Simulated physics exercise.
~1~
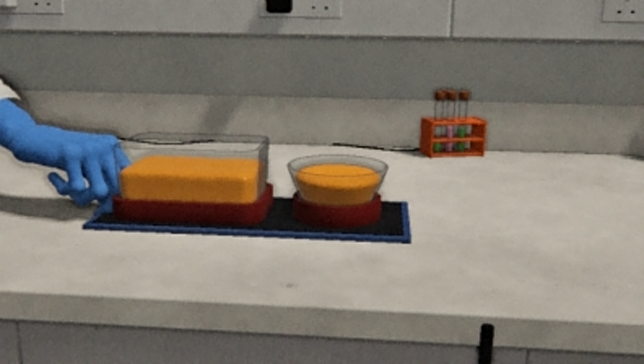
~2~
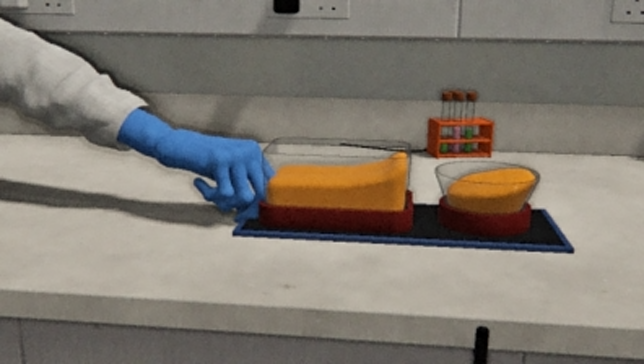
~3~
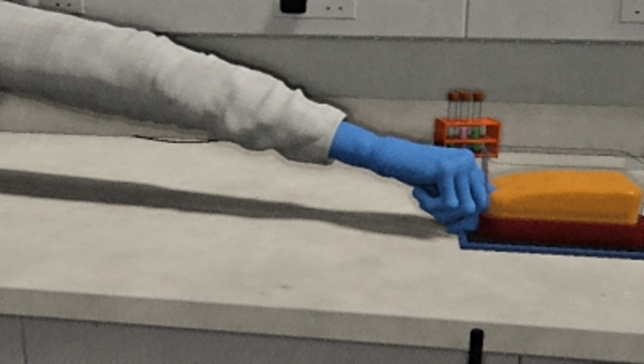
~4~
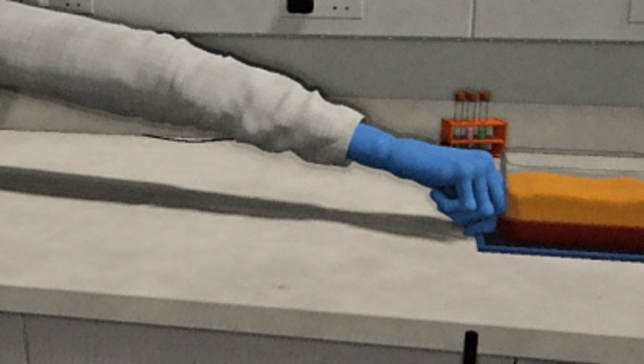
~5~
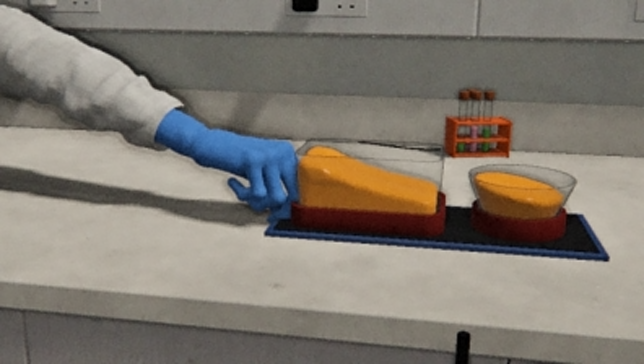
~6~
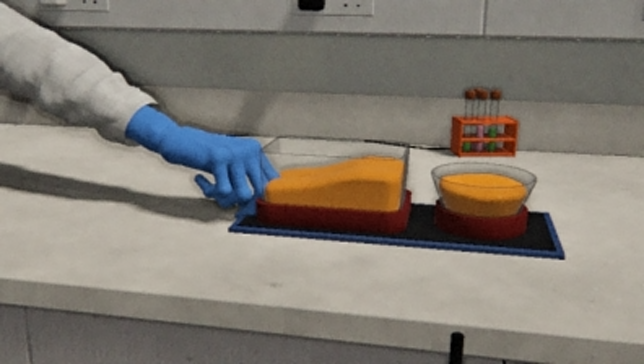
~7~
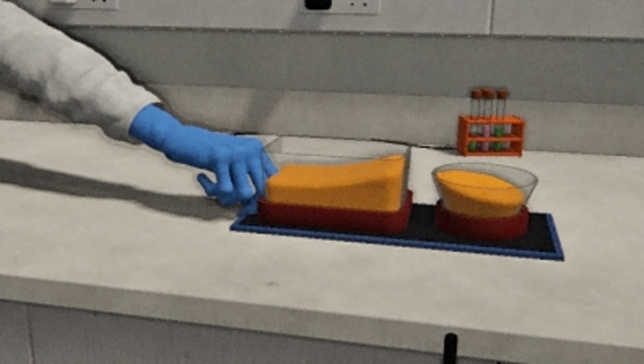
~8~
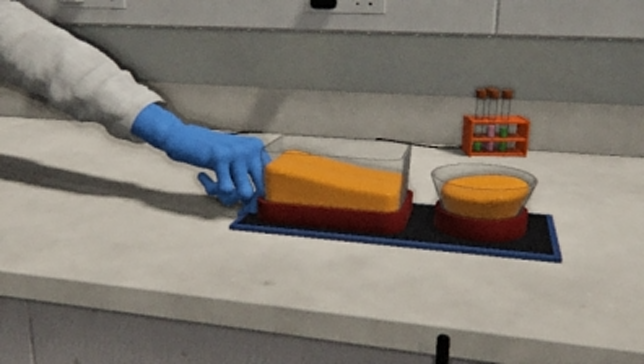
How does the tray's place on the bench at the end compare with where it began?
The tray ends up further to the right along the bench than where it started.
